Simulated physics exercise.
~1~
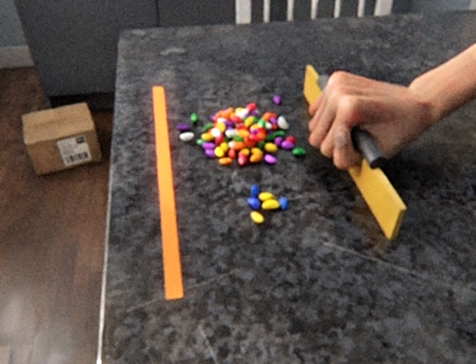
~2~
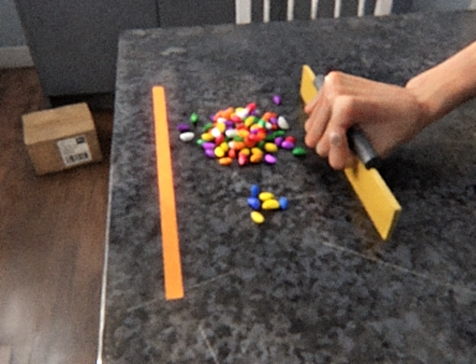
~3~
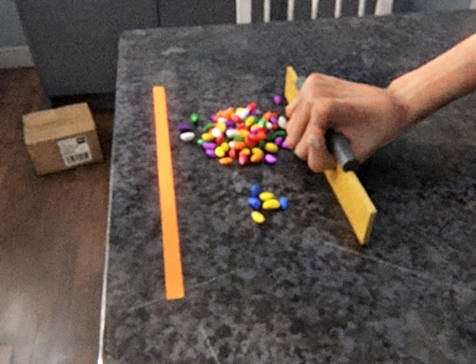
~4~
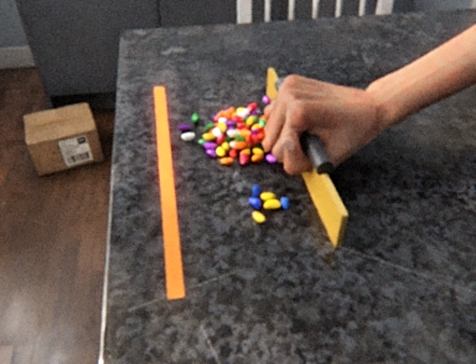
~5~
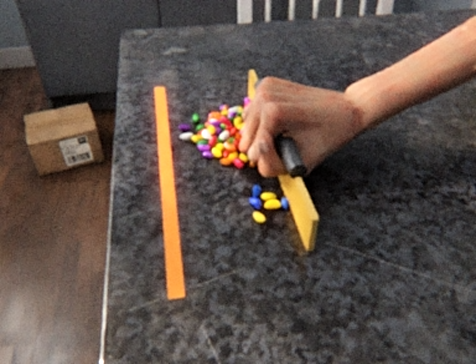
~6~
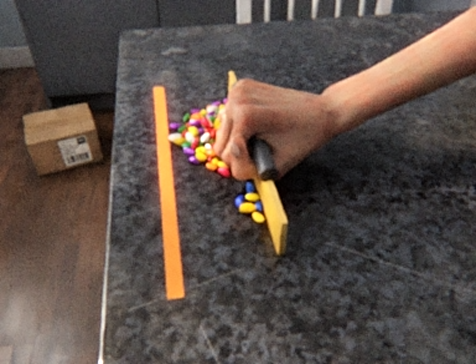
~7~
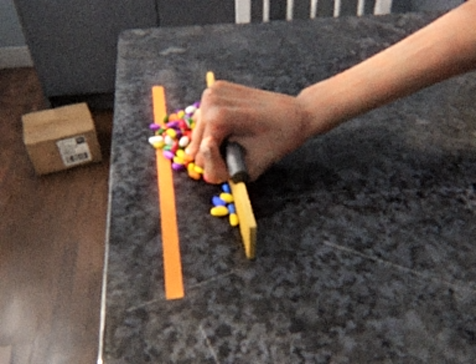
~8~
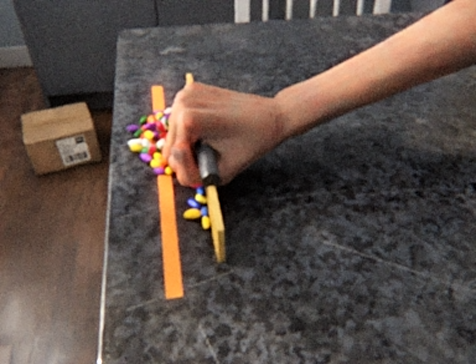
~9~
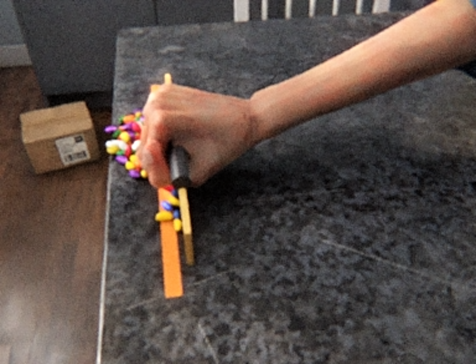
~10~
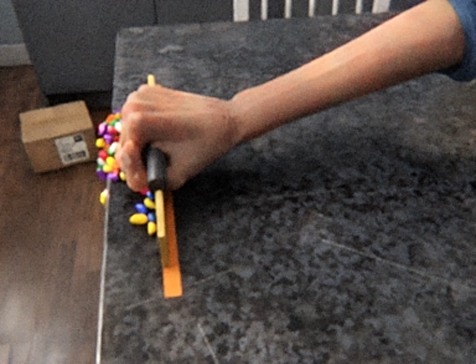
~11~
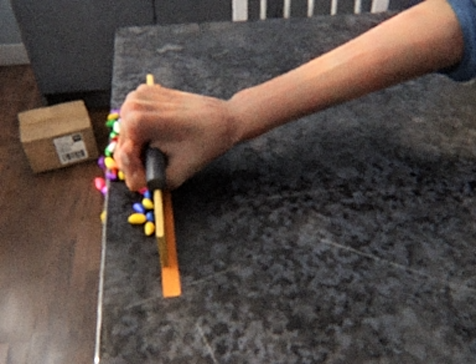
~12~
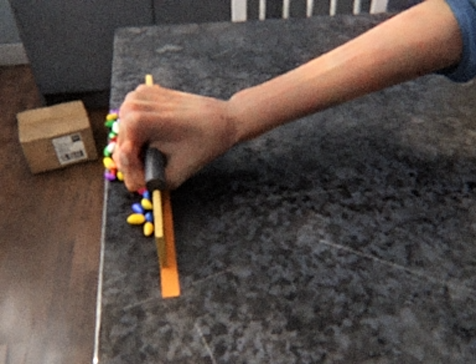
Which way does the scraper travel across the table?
The scraper travels to the left, pushed by the hand towards the orange tape.
